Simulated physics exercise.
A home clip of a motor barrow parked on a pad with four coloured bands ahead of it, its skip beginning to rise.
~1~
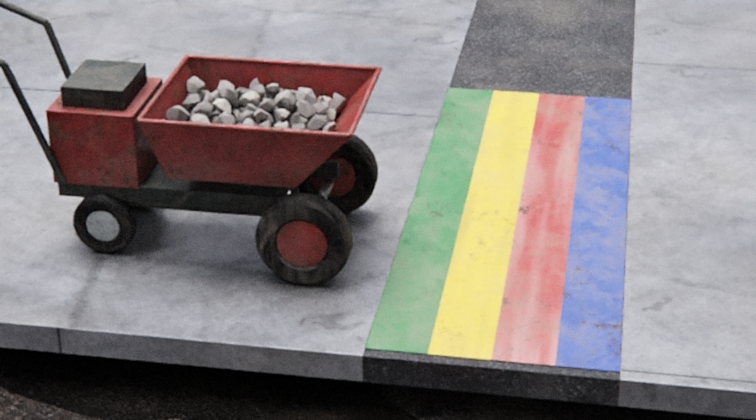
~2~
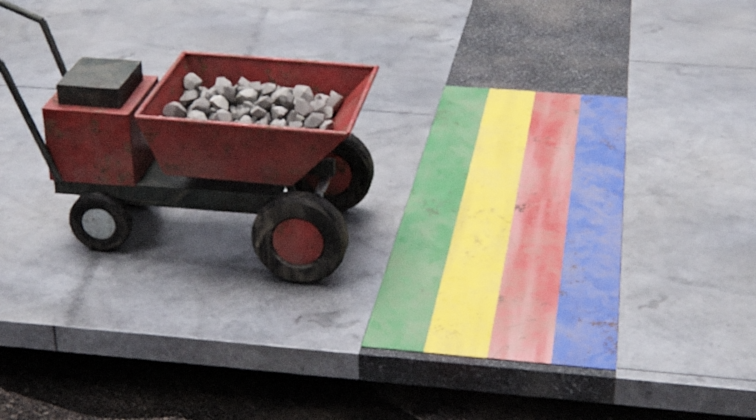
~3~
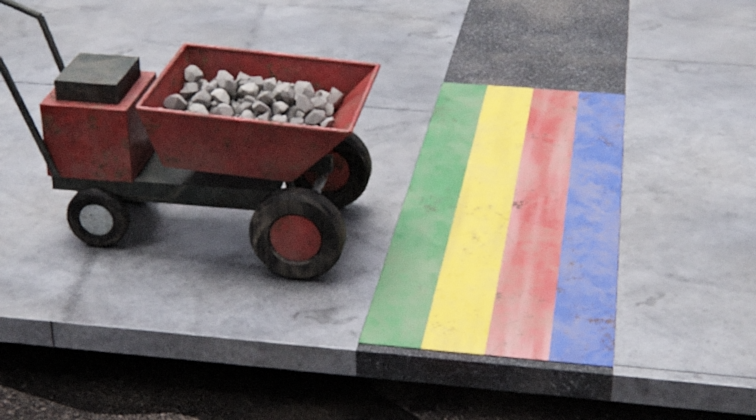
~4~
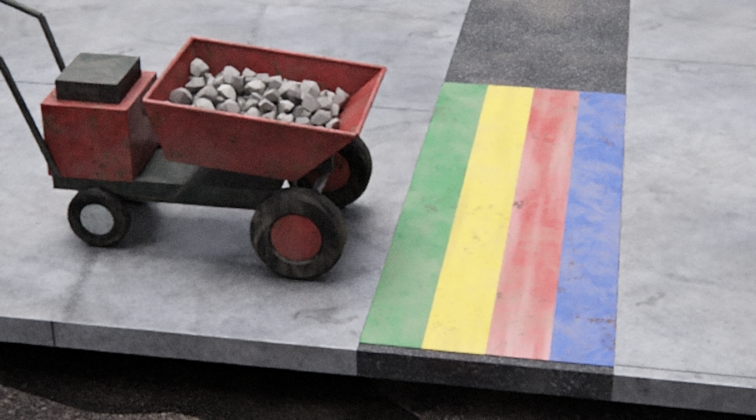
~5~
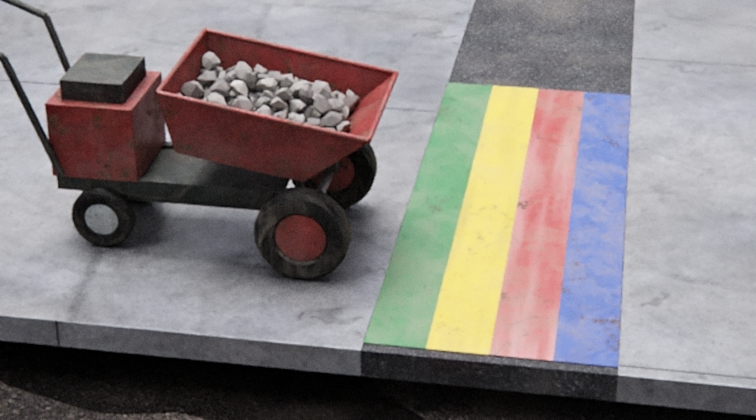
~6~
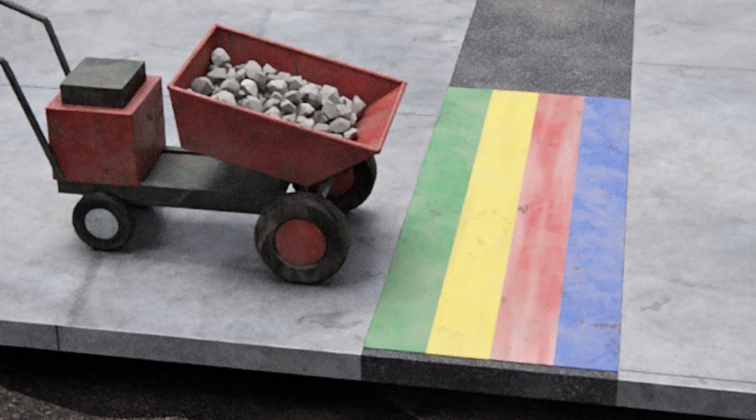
On a grey pad beside four coloured bands, a red barrow's stone-filled skip tilts slightly rightward.
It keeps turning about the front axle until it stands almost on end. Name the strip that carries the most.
Most covered: The yellow band.
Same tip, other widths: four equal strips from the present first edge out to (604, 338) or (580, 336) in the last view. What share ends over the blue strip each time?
About 10 and 10 per cent.
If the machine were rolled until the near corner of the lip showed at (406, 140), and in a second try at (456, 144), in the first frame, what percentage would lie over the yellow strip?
First some 10, then 0 per cent.
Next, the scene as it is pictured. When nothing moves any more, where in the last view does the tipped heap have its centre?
Around (500, 254).
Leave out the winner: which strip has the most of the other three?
The runner-up: The red strip.
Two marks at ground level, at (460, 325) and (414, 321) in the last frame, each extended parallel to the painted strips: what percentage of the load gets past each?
In turn 50 and 70 in a hundred.
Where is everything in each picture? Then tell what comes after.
In the first picture, lip of the skip at (350, 136), level; top of the load at (253, 113), broken stones; green strip at (406, 316); yellow strip at (467, 322); red strip at (528, 327); blue strip at (590, 333).
In the second picture, lip of the skip at (347, 135), level; top of the load at (250, 111).
In the third picture, lip of the skip at (349, 133), tipped barely; top of the load at (251, 105).
In the fourth picture, lip of the skip at (356, 136), tipped a little; top of the load at (241, 106).
In the fifth picture, lip of the skip at (368, 141), tipped a little; top of the load at (229, 97).
In the sixth picture, lip of the skip at (378, 152), tipped a little; top of the load at (238, 96); green strip at (405, 315); yellow strip at (465, 321); red strip at (527, 327); blue strip at (589, 332).
Soon, skip tipped steeply; all in the skip.
A while on, skip tipped right over; most in the skip; a stray few over the green strip; about a quarter over the yellow strip; a stray few over the red strip; a stray few falling.
Towards the end, skip tipped right over; about a quarter in the skip; a small part over the green strip; about a third over the yellow strip; about a quarter over the red strip; a small part over the blue strip; a stray few off the paint.
Finally, skip tipped right over; about a quarter in the skip; a small part over the green strip; about a third over the yellow strip; about a quarter over the red strip; a small part over the blue strip; a stray few off the paint.
